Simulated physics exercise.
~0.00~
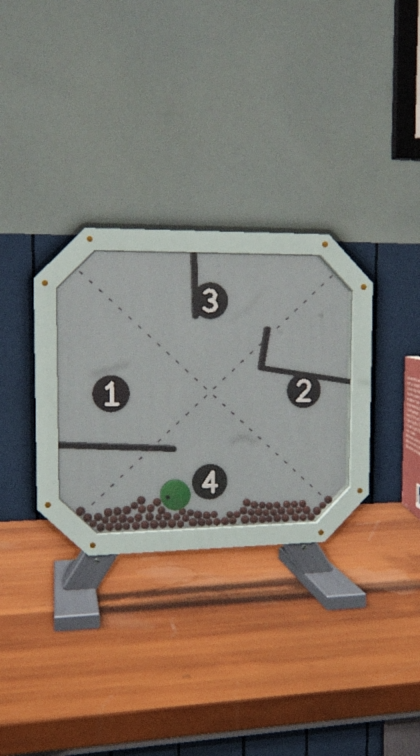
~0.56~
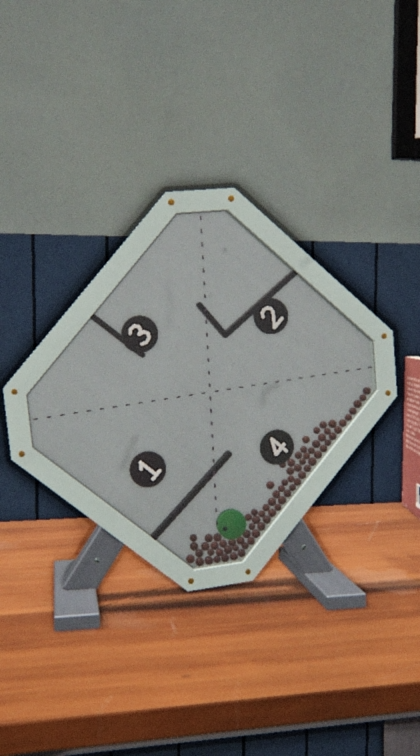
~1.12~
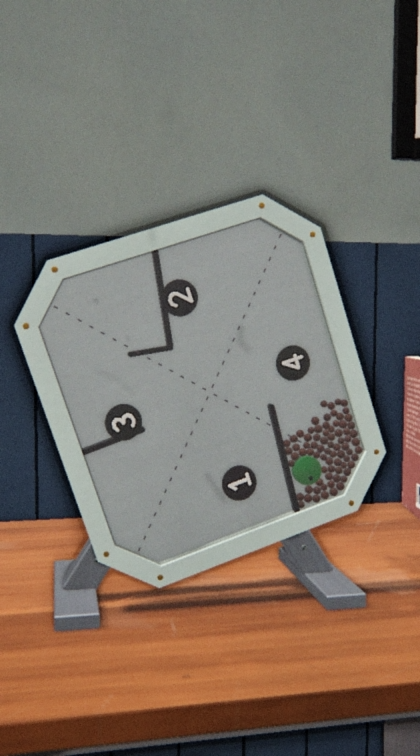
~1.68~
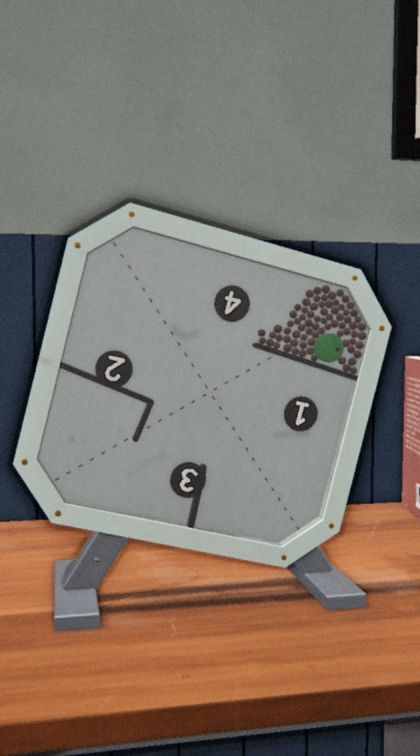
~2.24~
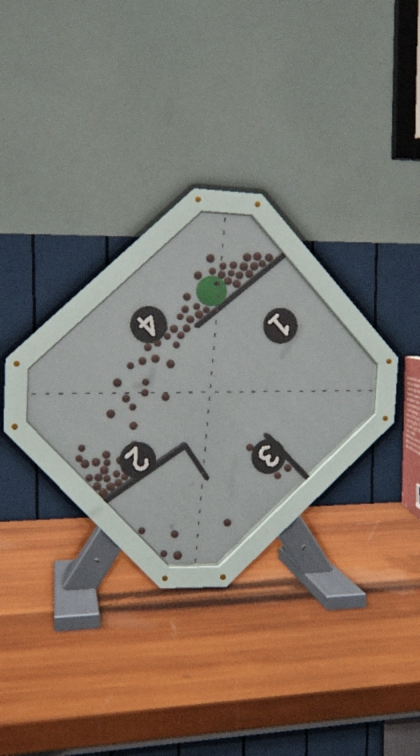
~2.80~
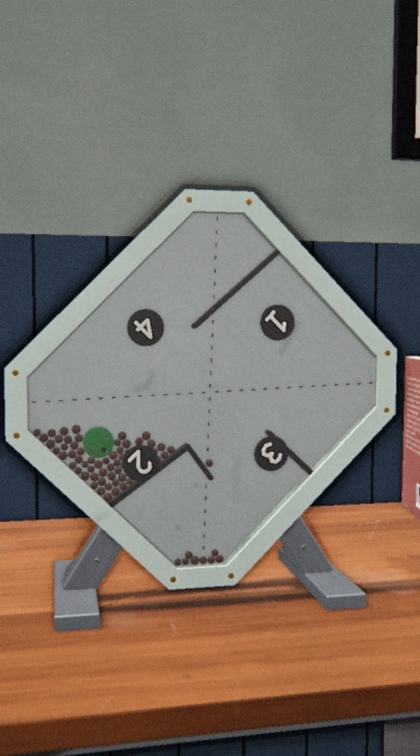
An eight-sided, pale green framed case with a grey face stands on dark feet on a wooden table before a grey and navy wall, seen from the front. Dark beads line its bottom, with a green disc among them near a numbered wedge mark. The case turns anticlockwise, and beads and disc slide right, then ride up the right side on a straight bar. As it turns further, they spill down to the left, the disc following. The case stops with most beads and the disc heaped at lower left above an angled bar, a few beads lying at the bottom.
